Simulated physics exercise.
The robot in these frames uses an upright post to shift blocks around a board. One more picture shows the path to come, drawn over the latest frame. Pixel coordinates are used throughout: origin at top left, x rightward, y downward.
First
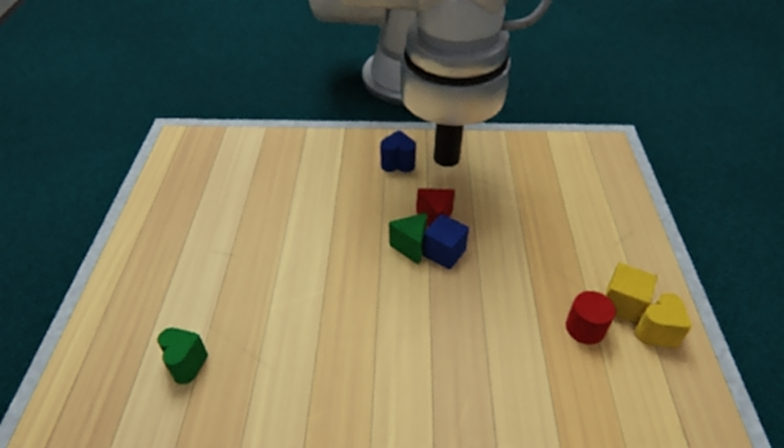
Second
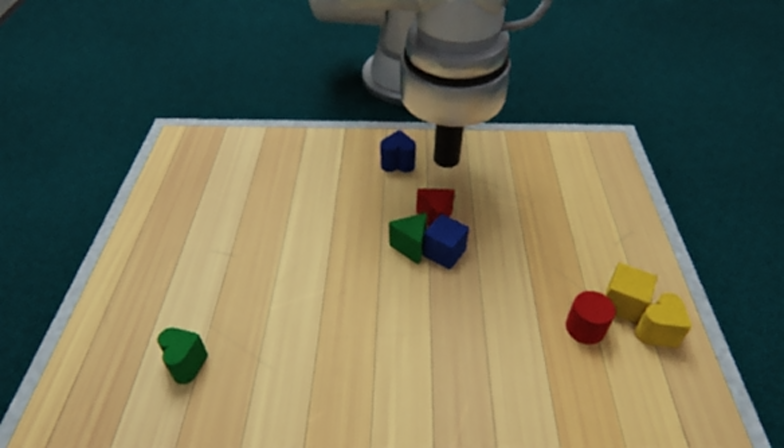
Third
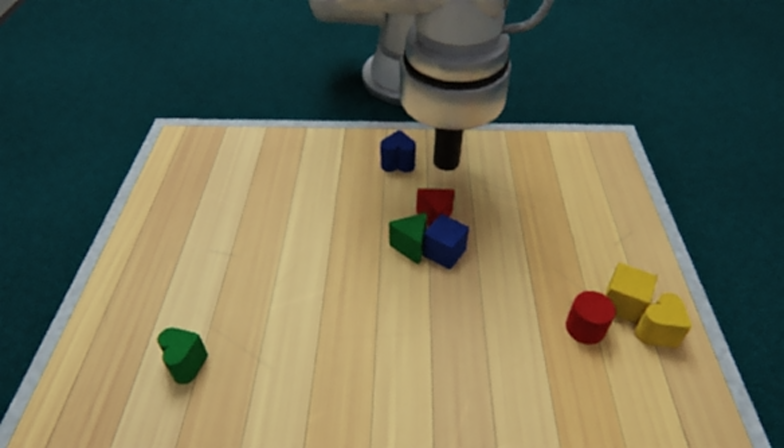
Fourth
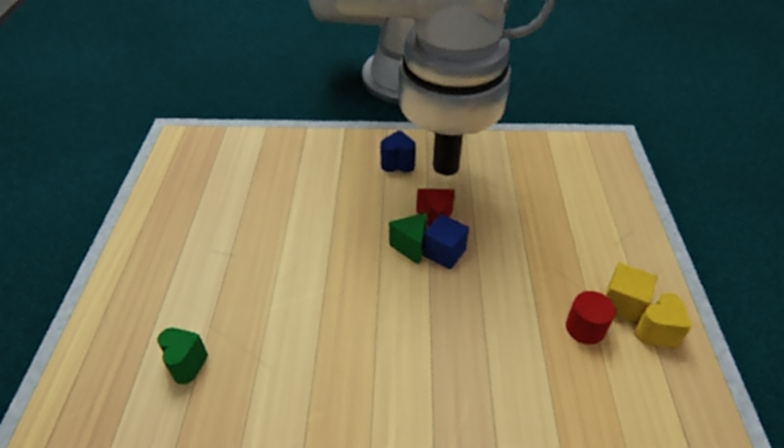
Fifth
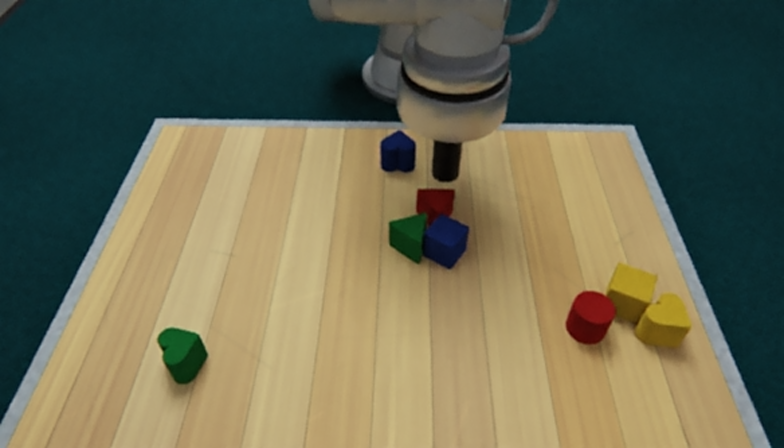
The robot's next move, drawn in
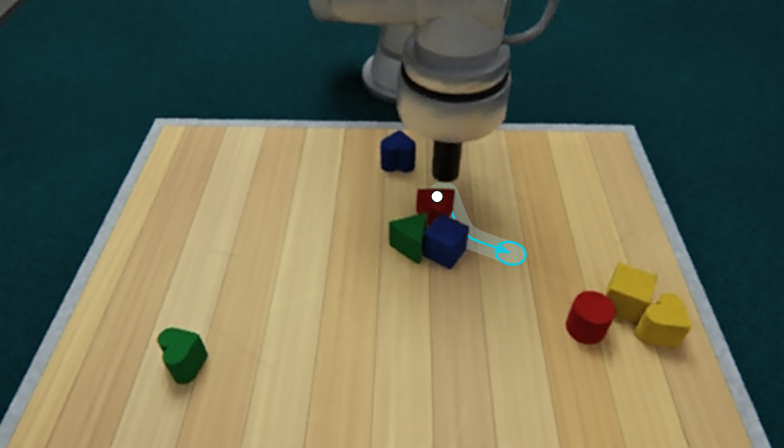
The robot's dark post edged slightly forward over the wooden board, toward a small cluster of red, green and blue blocks, while all the blocks, including the yellow ones at right, stayed still.
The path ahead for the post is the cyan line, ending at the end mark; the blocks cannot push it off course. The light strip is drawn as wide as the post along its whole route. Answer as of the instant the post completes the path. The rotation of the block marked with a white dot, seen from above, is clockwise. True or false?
It is true.
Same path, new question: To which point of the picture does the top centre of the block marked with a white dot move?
(438, 213)
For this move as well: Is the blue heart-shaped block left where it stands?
Yes - that is the case.
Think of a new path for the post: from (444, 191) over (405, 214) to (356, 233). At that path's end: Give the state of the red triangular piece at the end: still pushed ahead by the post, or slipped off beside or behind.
Slid off.
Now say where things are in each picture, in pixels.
Post tip at (447, 159); block tops, blue heart-shaped block at (398, 141); green triangular piece at (412, 225); red triangular piece at (437, 197); blue four-sided block at (447, 230), in the first frame.
Post at (447, 160); blocks unchanged, in the second frame.
Post at (446, 163); blocks unchanged, in the third frame.
Post at (446, 167); blocks unchanged, in the fourth frame.
Post at (445, 174); blue heart-shaped block at (398, 141); green triangular piece at (412, 225); red triangular piece at (437, 197); blue four-sided block at (447, 230), in the fifth frame.
Path on the board, from (444, 191) over (453, 216) and (474, 239) to (511, 253); the dot is on the red triangular piece.
What follows on the original path. One third of the way, post at (455, 200); red triangular piece at (438, 207), turned 40° clockwise; blue four-sided block at (447, 232).
Two thirds of the way, post at (477, 223); green triangular piece at (404, 225), turned 20° anticlockwise; red triangular piece at (438, 213), turned 70° clockwise; blue four-sided block at (446, 237), turned 20° anticlockwise.
At the end, post at (515, 237); blue heart-shaped block in place; green triangular piece at (404, 225), turned 20° anticlockwise; red triangular piece at (438, 213), turned 70° clockwise; blue four-sided block at (446, 237), turned 20° anticlockwise.
